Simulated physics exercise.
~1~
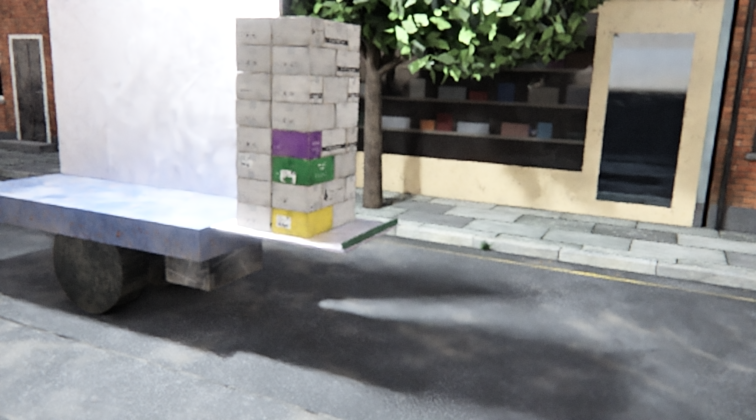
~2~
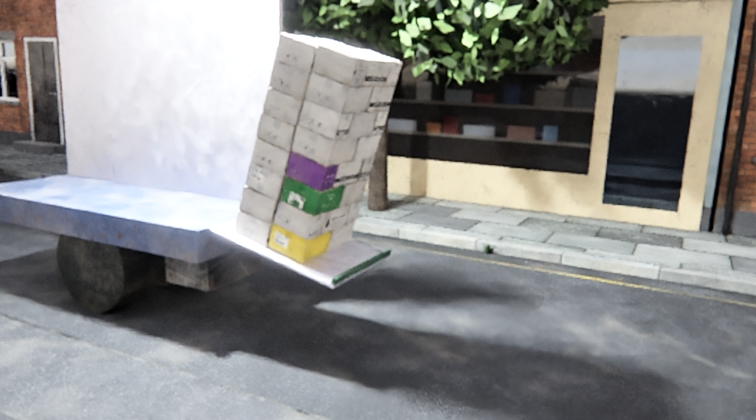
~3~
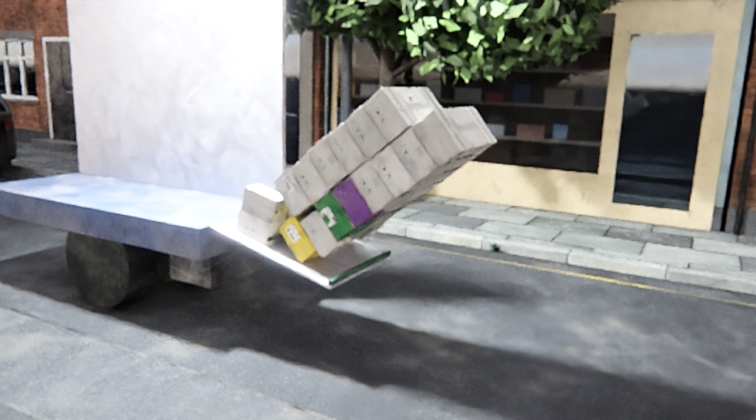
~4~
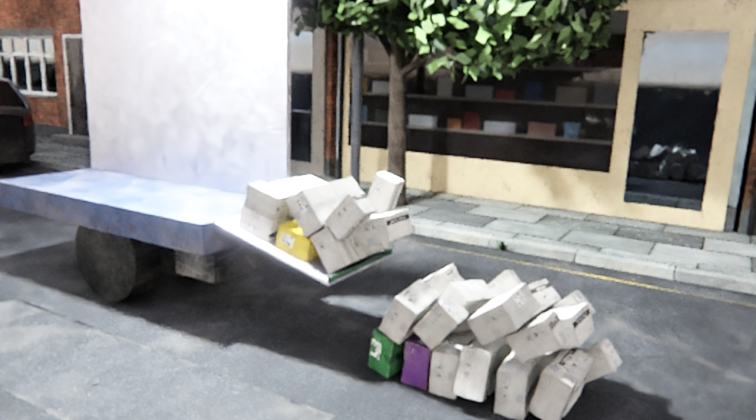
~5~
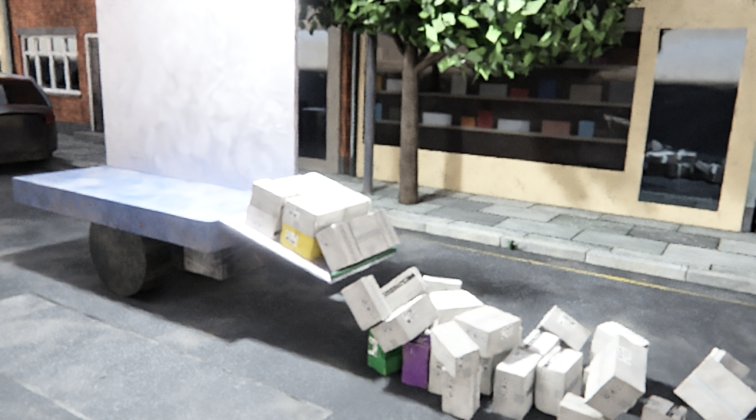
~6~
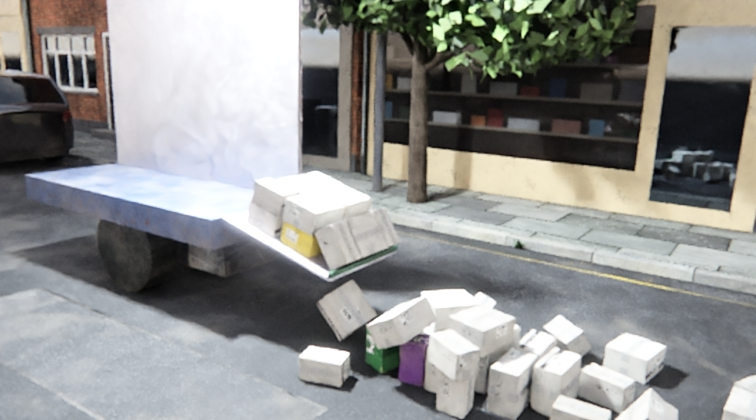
We see a tall stack of parcels on a lorry's tail lift, which slopes downward until the stack leans right and topples. Many boxes, including the purple and green ones, spill onto the road, while the yellow parcel and several pale ones stay on the tilted platform.
